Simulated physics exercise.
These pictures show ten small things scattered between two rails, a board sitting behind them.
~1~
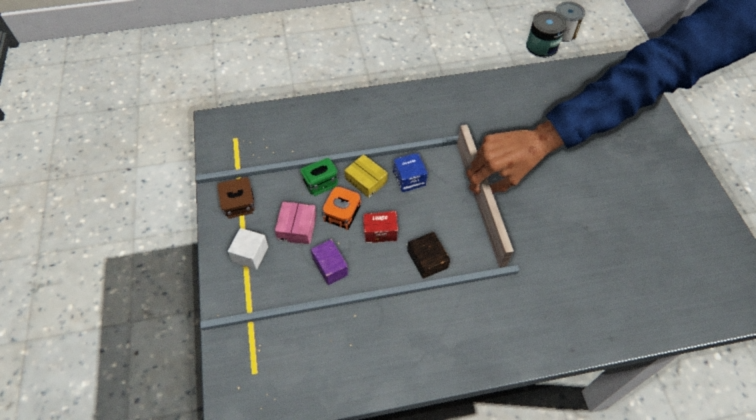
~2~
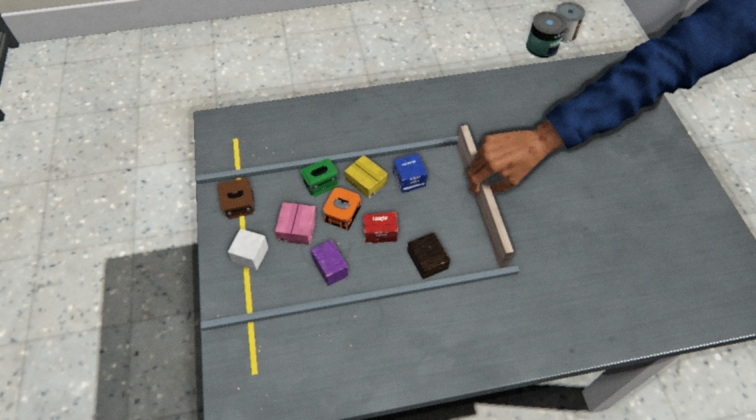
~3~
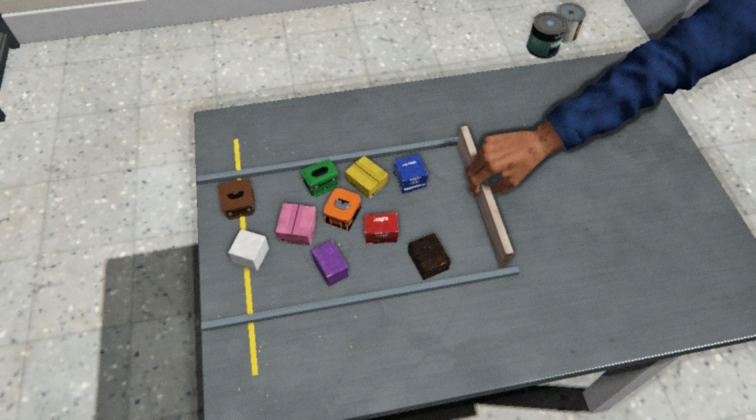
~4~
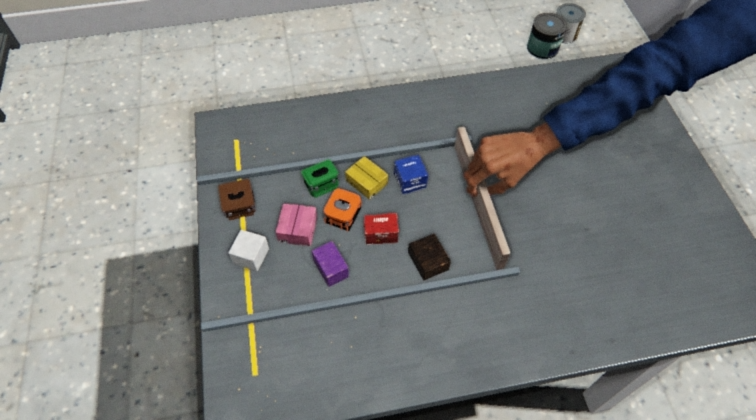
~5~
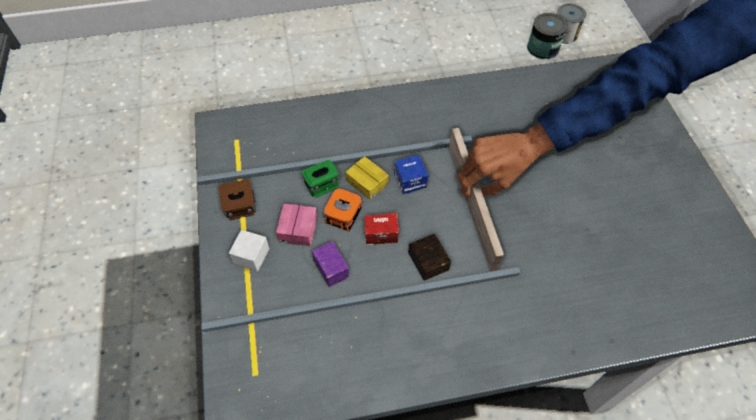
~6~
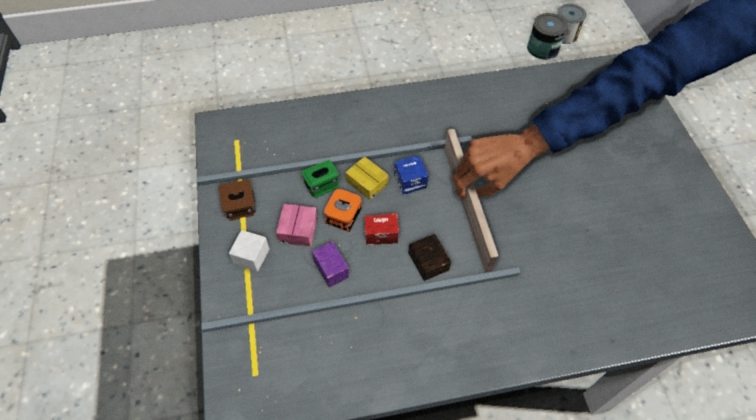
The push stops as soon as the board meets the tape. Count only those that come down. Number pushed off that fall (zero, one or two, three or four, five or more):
The count that drops over the edge is three, or else four.
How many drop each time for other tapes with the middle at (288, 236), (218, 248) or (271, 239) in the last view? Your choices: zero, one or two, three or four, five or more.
In order: One to two, 5 or more, 1 or 2.
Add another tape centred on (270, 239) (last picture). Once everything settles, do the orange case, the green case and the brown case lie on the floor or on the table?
Going in order, the orange case keeps its spot, then the green case goes off the edge, then the brown case goes off the edge.
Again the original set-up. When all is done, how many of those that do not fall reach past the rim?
Expected count: 3.
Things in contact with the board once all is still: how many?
Count: 4.
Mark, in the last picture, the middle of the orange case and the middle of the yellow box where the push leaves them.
You'll find the orange case at roughly (229, 237) and the yellow box at roughly (198, 196).
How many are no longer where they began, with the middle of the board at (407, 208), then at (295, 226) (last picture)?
Respectively 3 and 10.
A little later, none off yet; brown case at rest near (238, 200); white block at rest near (250, 251); pink box at rest near (297, 225).
Next, none off yet; brown case shifted about its own width near (207, 204); white block at rest near (249, 252); pink box shifted about its own width near (248, 222).
When it is over, the number that fall off is three or four; down, green case, white block and brown case.
